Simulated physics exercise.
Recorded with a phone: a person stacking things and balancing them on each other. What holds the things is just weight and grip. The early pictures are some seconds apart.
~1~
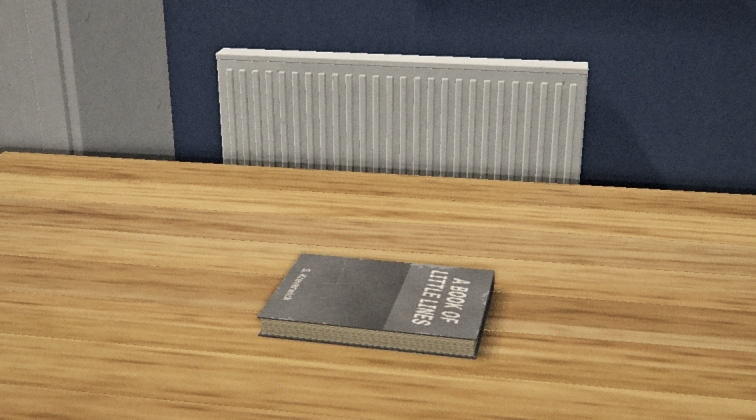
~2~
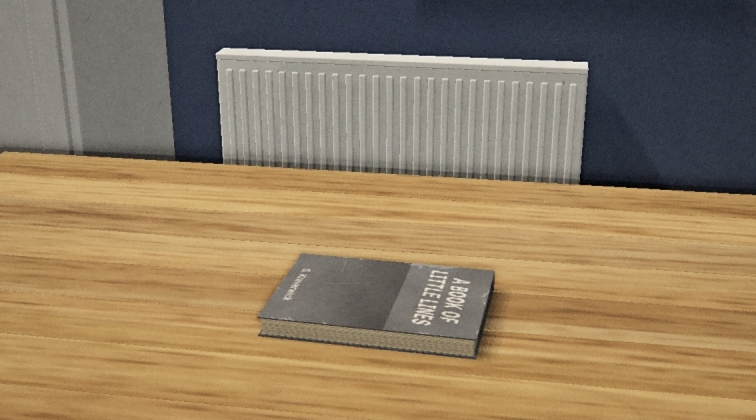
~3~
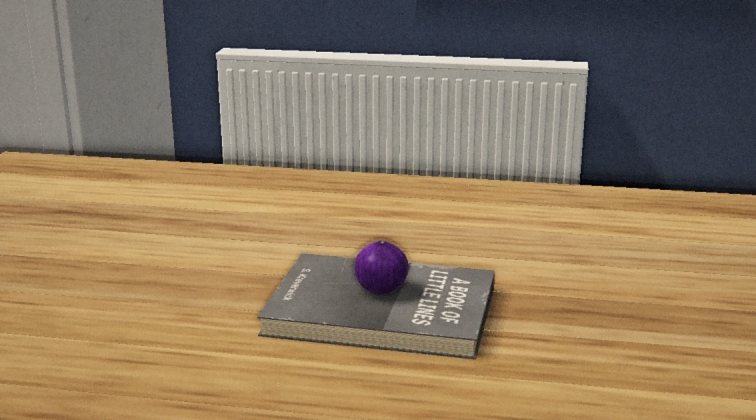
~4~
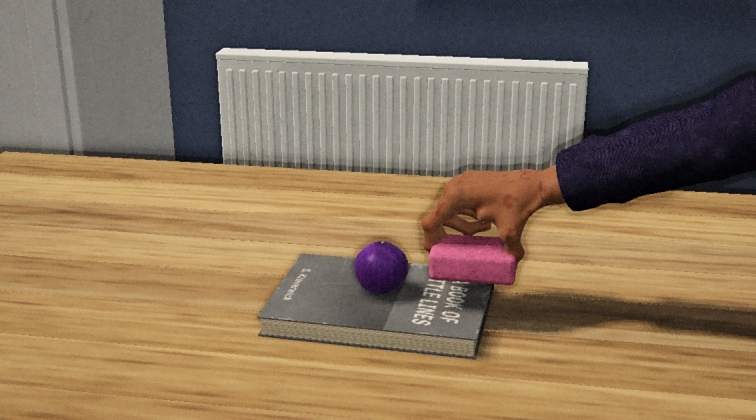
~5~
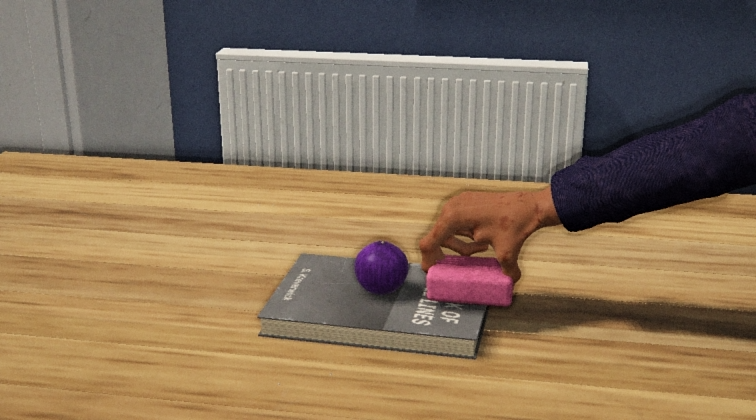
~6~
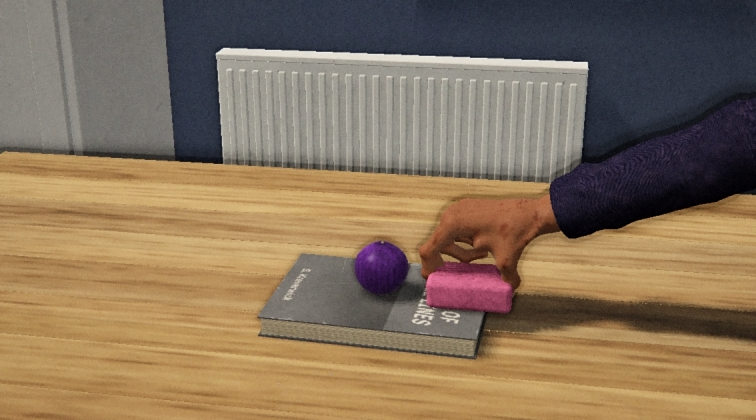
A hand lowered a pink sponge onto the right side of a gray book on a wooden table and kept hold of it, after a purple onion had appeared on the middle of the book.
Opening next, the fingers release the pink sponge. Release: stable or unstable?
Most likely the pile survives.
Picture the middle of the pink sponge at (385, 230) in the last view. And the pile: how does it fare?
Afterwards the pile tumbles over.
Then, 0.30 s past the last view, nothing moves.
Then, 0.70 s past the last view, pink sponge resting near (471, 286).
Finally, all 3 still in place. Final places as the last picture's camera would see them, pink sponge near (471, 286). The pile stays up.
